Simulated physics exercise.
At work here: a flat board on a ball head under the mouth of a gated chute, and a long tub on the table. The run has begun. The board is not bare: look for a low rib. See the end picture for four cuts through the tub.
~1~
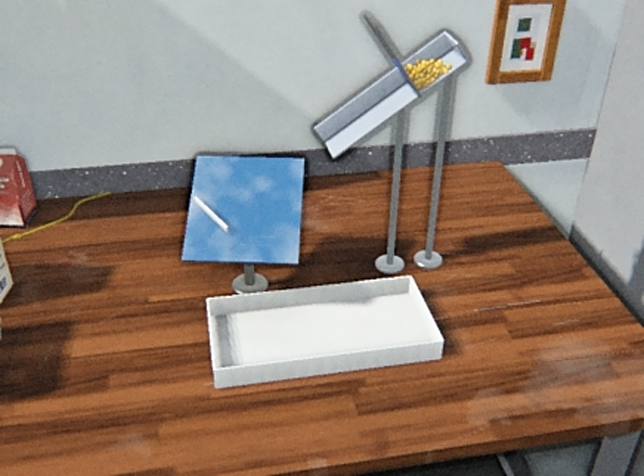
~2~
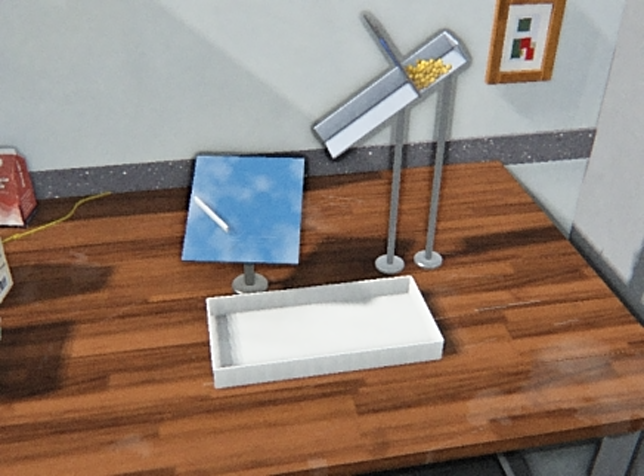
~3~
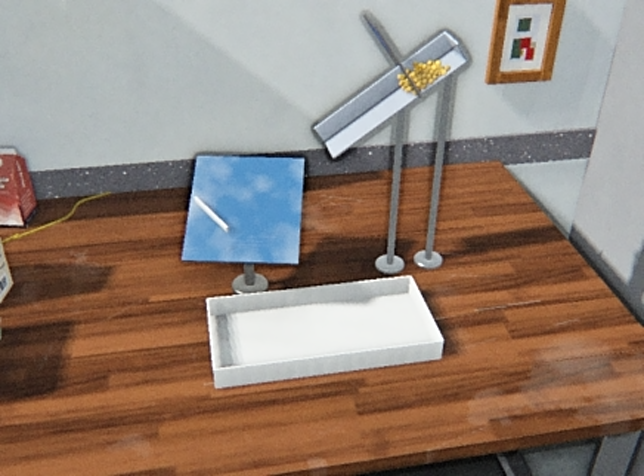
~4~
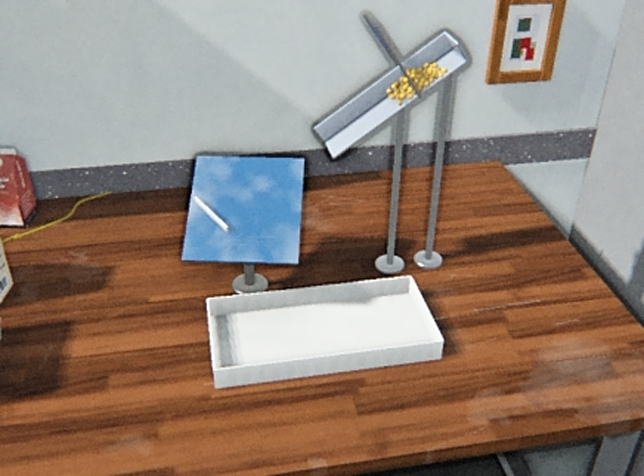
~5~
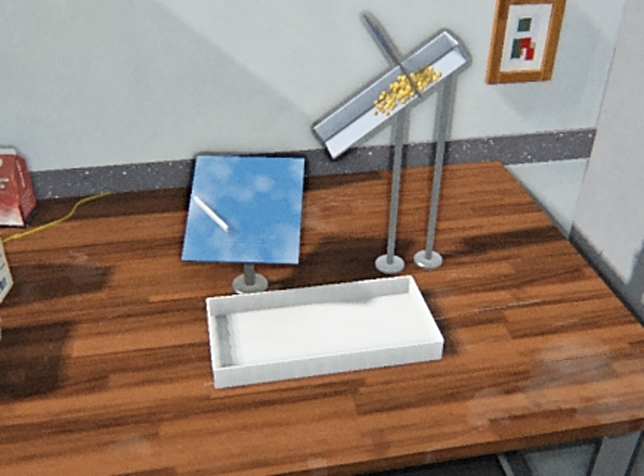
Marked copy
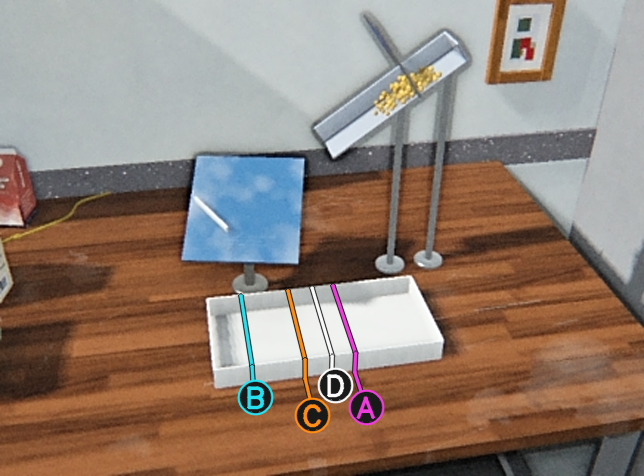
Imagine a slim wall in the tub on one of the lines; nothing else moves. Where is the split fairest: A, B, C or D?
Take B.
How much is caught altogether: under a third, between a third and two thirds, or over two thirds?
It is over two thirds.
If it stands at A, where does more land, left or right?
Left.
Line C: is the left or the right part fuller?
The left side.
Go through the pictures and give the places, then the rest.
The first picture shows load behind the gate at (423, 74), puffed corn balls; lip of the chute at (330, 151), sloping gently.
The second picture shows middle of the board at (246, 207), tilted gently; middle of its low edge at (240, 261); of its high edge at (251, 157).
The third picture shows front corners of the tub at (214, 370) and (443, 341), empty; front of the load at (404, 88).
The fourth picture shows middle of the load at (412, 82); its front at (391, 96), about a quarter of the way to the lip; rib from (195, 197) to (227, 227).
The fifth picture shows middle of the load at (405, 84); its front at (376, 113), about half of the way to the lip.
On the marked copy, line A crosses the front rim at (355, 352); line B crosses the front rim at (251, 365); line C crosses the front rim at (304, 358); line D crosses the front rim at (331, 355).
With A, of what is caught, all on the left of the divider, none on the right.
With B, of what is caught, about two thirds on the left of the divider, about a third on the right.
With C, of what is caught, nearly all on the left of the divider, a stray few on the right.
With D, of what is caught, all on the left of the divider, none on the right.
